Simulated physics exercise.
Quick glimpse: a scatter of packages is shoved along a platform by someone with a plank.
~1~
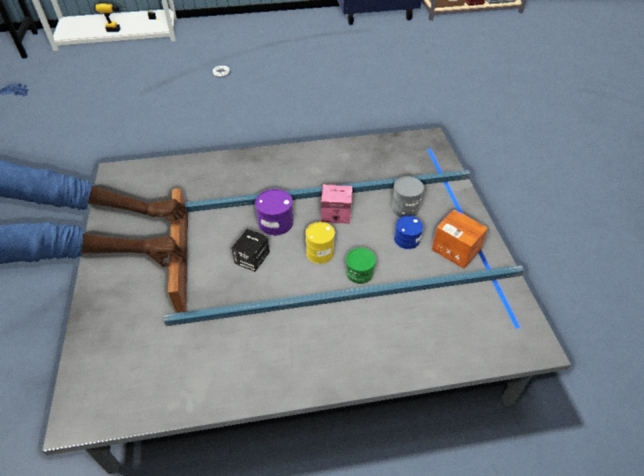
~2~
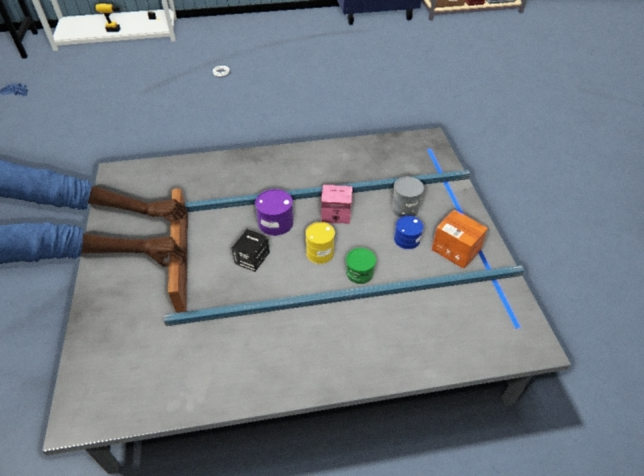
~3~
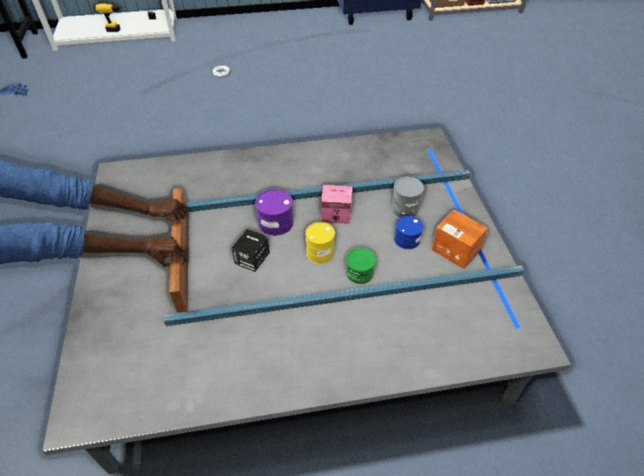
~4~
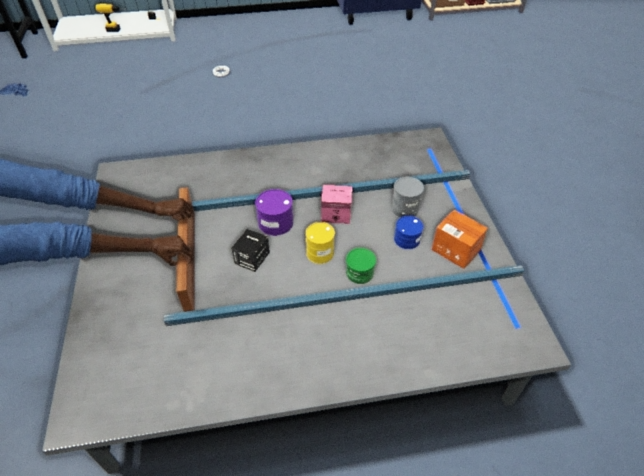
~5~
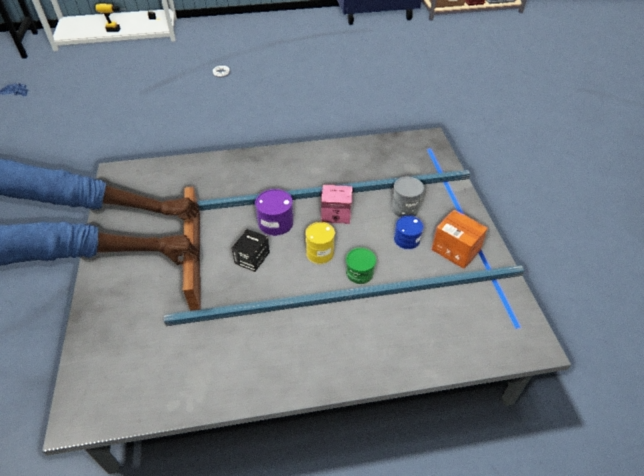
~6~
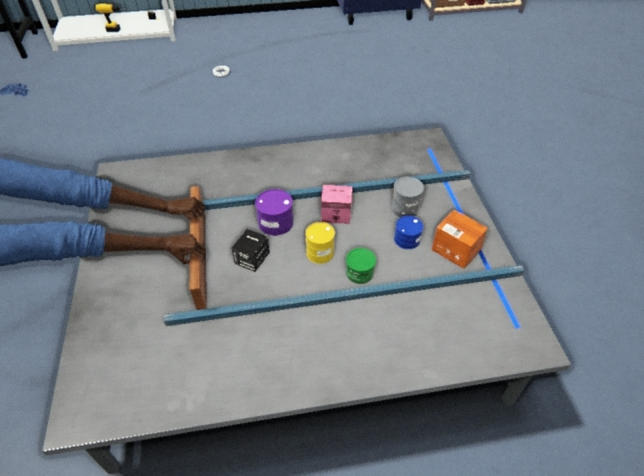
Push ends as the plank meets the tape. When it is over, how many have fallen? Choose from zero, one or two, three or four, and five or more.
When it is over, five or more have fallen.
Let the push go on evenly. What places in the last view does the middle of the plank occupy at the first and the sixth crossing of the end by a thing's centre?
About (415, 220), then (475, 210).
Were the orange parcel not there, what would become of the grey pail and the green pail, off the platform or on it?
The grey pail? It winds up down. The green pail? It stays where it is.
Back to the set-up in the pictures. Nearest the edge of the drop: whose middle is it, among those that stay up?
Nearest at the end: The purple canister.
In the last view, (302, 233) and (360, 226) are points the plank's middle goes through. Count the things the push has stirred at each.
Respectively 4 and 7.
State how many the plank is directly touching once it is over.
Looks like 3 of them, all told.
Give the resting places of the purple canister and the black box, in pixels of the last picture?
The first near (472, 186), the second near (480, 215).
A little later, none off yet; orange parcel at rest near (459, 239); grey pail at rest near (407, 198); blue canister at rest near (408, 233).
When it is over, the number that fall off is five or more; down, yellow canister, pink box, blue canister, grey pail and orange parcel.
